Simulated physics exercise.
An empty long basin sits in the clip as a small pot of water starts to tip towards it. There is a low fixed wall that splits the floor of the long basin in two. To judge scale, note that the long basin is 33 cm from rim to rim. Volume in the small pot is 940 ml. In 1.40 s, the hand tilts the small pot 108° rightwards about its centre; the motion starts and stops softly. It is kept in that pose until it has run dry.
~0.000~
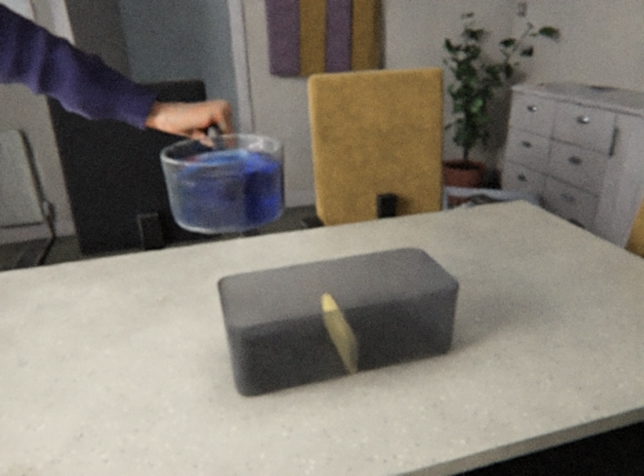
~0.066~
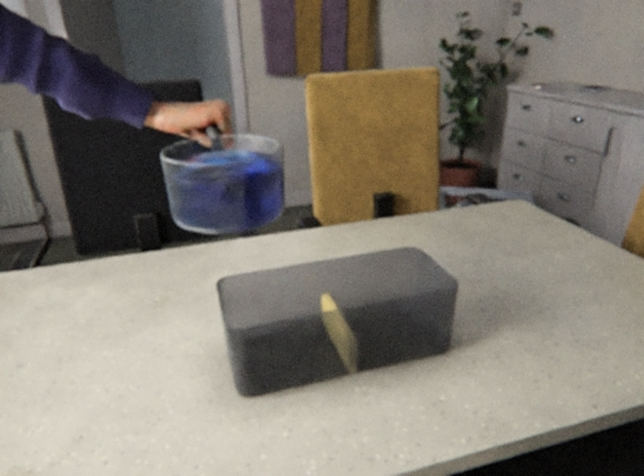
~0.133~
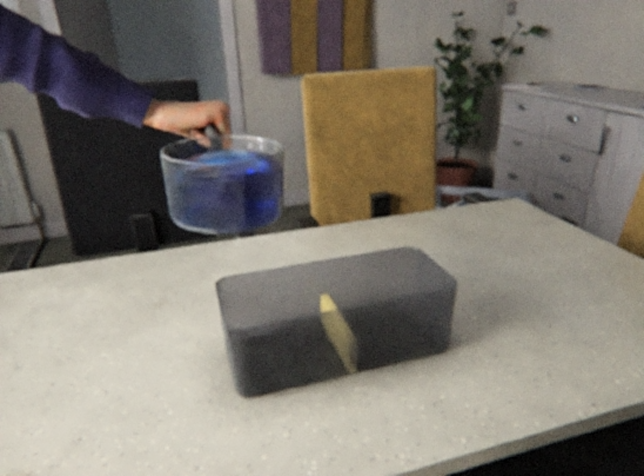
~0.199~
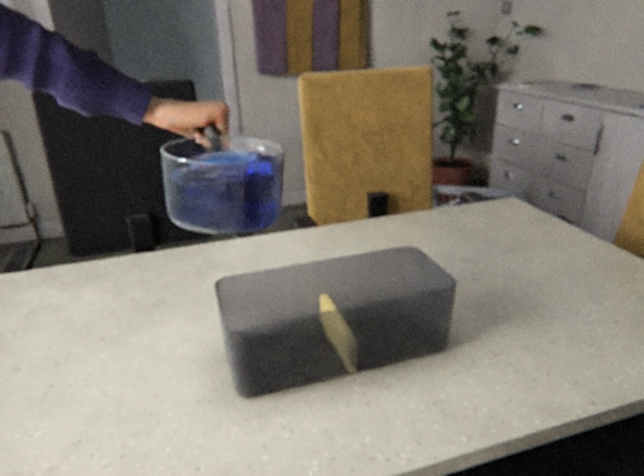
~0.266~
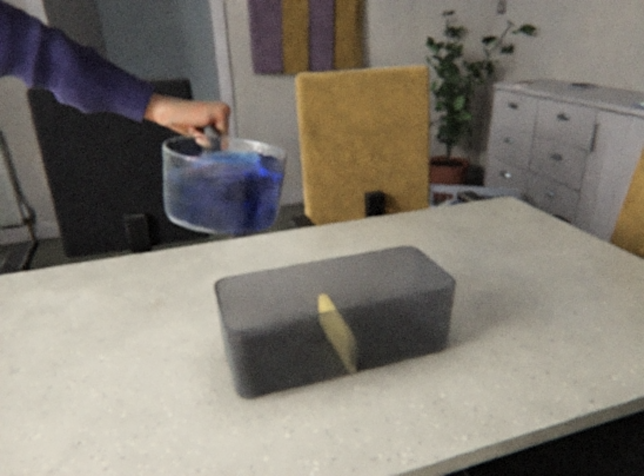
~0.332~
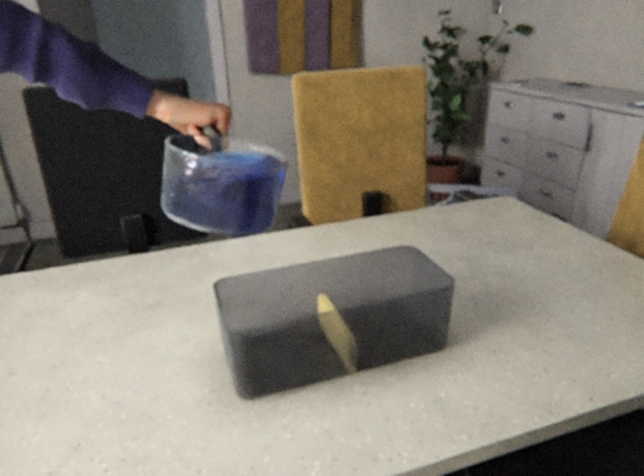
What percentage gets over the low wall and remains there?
59 %.
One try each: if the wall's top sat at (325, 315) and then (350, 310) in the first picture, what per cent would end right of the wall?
Around 75 and 30 percent, in that order.
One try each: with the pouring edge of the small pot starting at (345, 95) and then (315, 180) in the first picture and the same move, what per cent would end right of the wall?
Result: 90 per cent, then 80 per cent.
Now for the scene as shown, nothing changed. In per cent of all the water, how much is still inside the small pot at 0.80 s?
At that time about 60 in a hundred parts are still held.
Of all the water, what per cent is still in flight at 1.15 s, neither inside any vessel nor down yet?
Close to 12 in every hundred parts.
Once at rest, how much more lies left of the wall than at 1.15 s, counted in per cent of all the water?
Some 22 per cent.
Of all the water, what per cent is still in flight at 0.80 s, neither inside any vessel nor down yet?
Some 28 per cent, I reckon.
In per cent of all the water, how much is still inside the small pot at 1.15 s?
About 12 per cent.
By 0.80 s the tilt is 66° and 60 per cent is still to pour, 3 is left of the wall and 8 right of it.
By 1.15 s the tilt is 100° and 12 per cent is still to pour, 19 is left of the wall and 58 right of it.
By 1.51 s the tilt is 108° and 0 per cent is still to pour, 39 is left of the wall and 59 right of it.
By 1.90 s the tilt is 108° and 0 per cent is still to pour, 40 is left of the wall and 59 right of it.
At rest 40 per cent lies left of the wall, 59 right of it and 1 outside.
